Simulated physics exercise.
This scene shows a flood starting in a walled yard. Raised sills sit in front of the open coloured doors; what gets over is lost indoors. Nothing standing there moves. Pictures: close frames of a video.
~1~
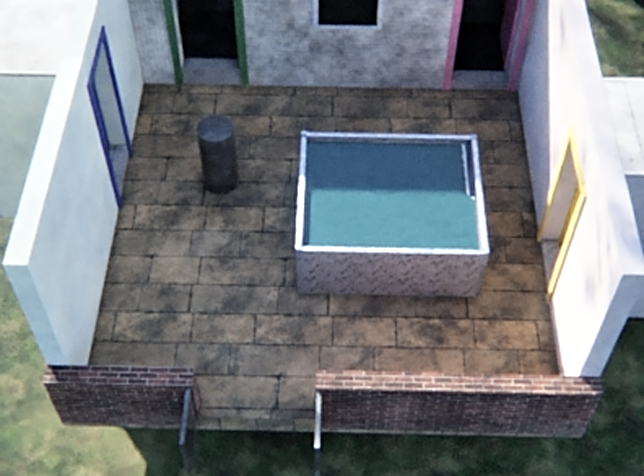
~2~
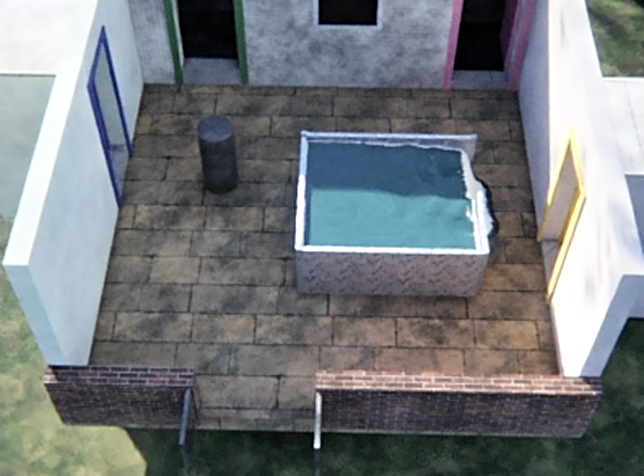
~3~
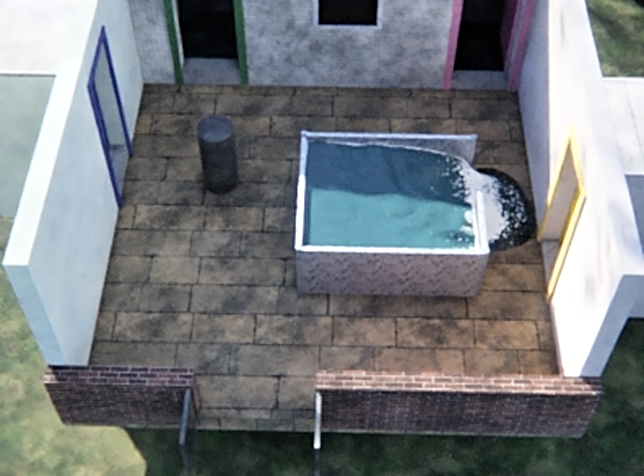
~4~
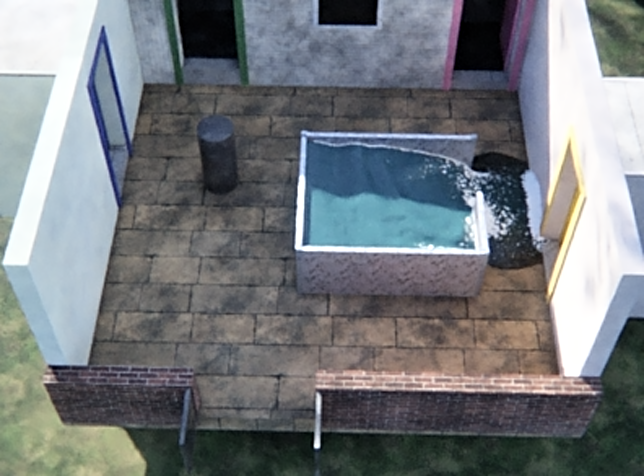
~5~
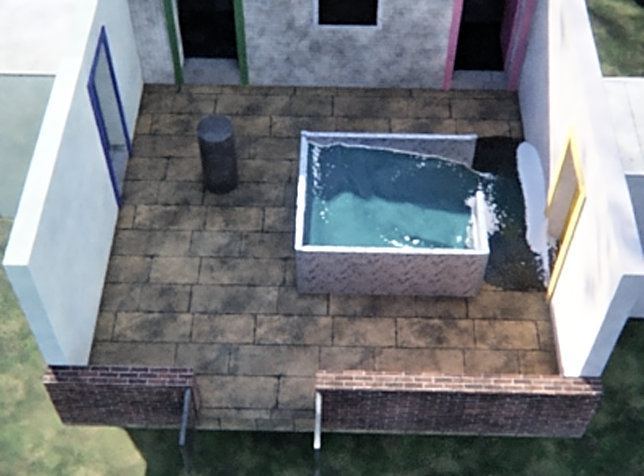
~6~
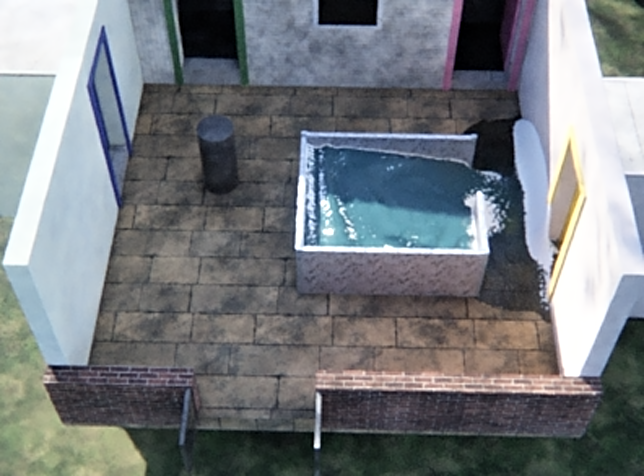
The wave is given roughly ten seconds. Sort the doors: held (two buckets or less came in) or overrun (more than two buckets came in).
Sorted: Green door held, blue door held, pink door overrun, yellow door overrun.
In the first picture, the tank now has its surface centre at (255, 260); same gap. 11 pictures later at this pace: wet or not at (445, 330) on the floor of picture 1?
Submerged.
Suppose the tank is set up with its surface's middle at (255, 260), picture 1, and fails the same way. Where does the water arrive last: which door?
Note: The door marked blue.
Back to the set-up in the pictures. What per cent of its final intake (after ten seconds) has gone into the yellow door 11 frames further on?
Near 50 in a hundred.
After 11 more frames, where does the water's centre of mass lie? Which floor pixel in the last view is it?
About (426, 225).
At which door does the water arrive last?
The blue door.
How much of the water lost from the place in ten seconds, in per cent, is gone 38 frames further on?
It comes to around 80 per cent.
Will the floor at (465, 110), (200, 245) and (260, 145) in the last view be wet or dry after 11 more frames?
Result, as listed: Wetted / not wetted / not wetted.
A moment on, water covers 20 % of the floor; the green door not reached, the blue door not reached, the pink door under two buckets in, the yellow door over two buckets in.
Next, water covers 30 % of the floor; the green door not reached, the blue door not reached, the pink door far over two buckets in, the yellow door far over two buckets in.
Then, water covers 70 % of the floor; the green door wet at the sill, nothing in, the blue door not reached, the pink door far over two buckets in, the yellow door far over two buckets in.
Later, water covers 95 % of the floor; the green door wet at the sill, nothing in, the blue door wet at the sill, nothing in, the pink door far over two buckets in, the yellow door far over two buckets in.
In the end, water covers 100 % of the floor; the green door wet at the sill, nothing in, the blue door wet at the sill, nothing in, the pink door far over two buckets in, the yellow door far over two buckets in.
